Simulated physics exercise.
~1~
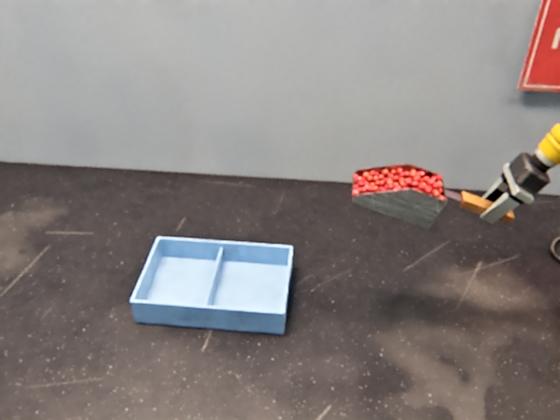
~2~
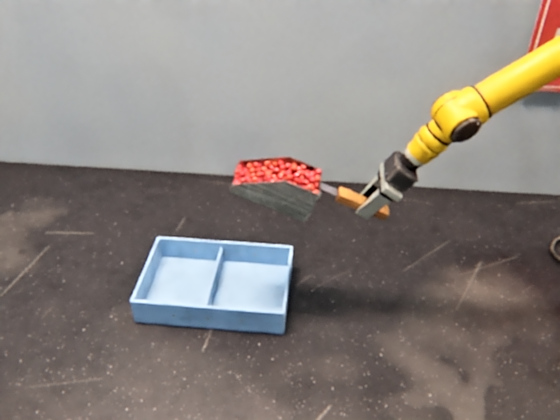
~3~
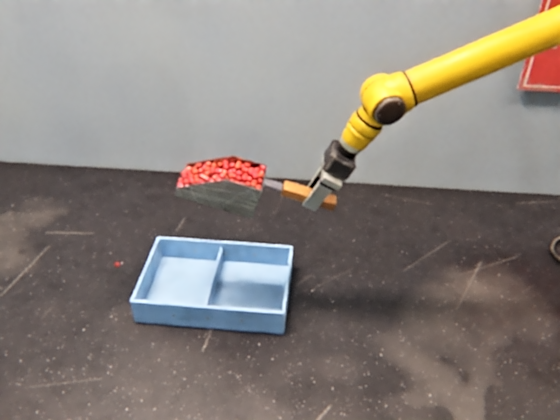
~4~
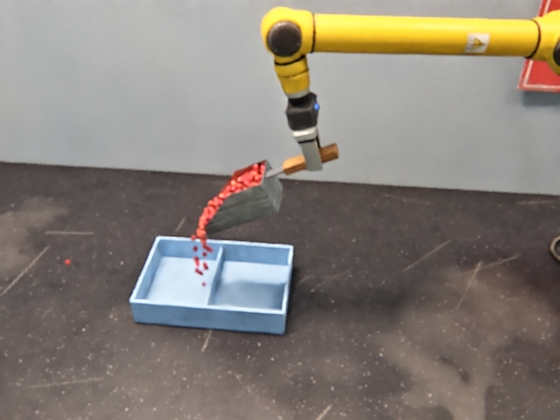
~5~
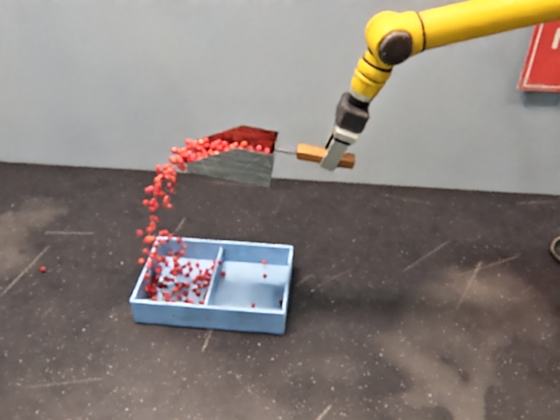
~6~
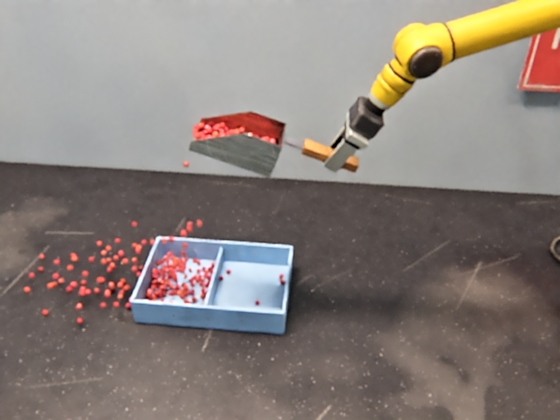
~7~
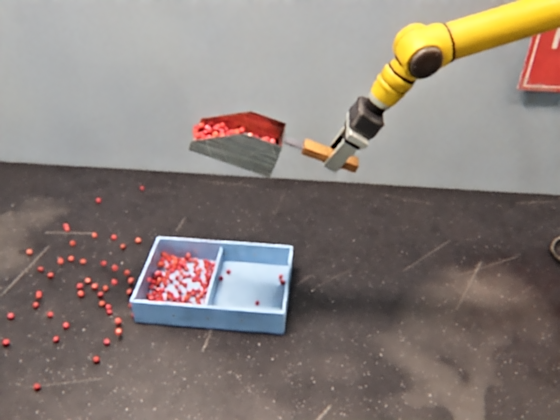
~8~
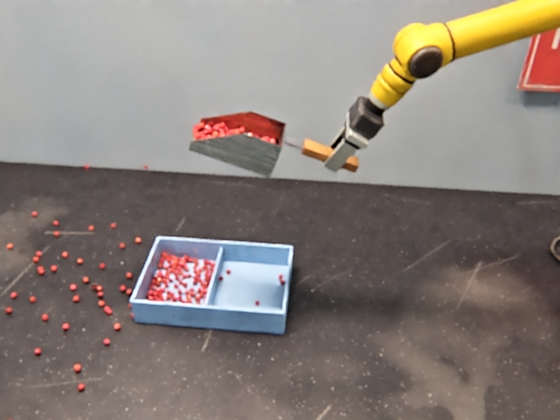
The footage shows a yellow robotic arm carrying a scoop of red beads left over a divided blue tray, then tilting it so beads pour mostly into the left compartment. The scoop tips back, still holding some, while others scatter across the dark surface left of the tray.
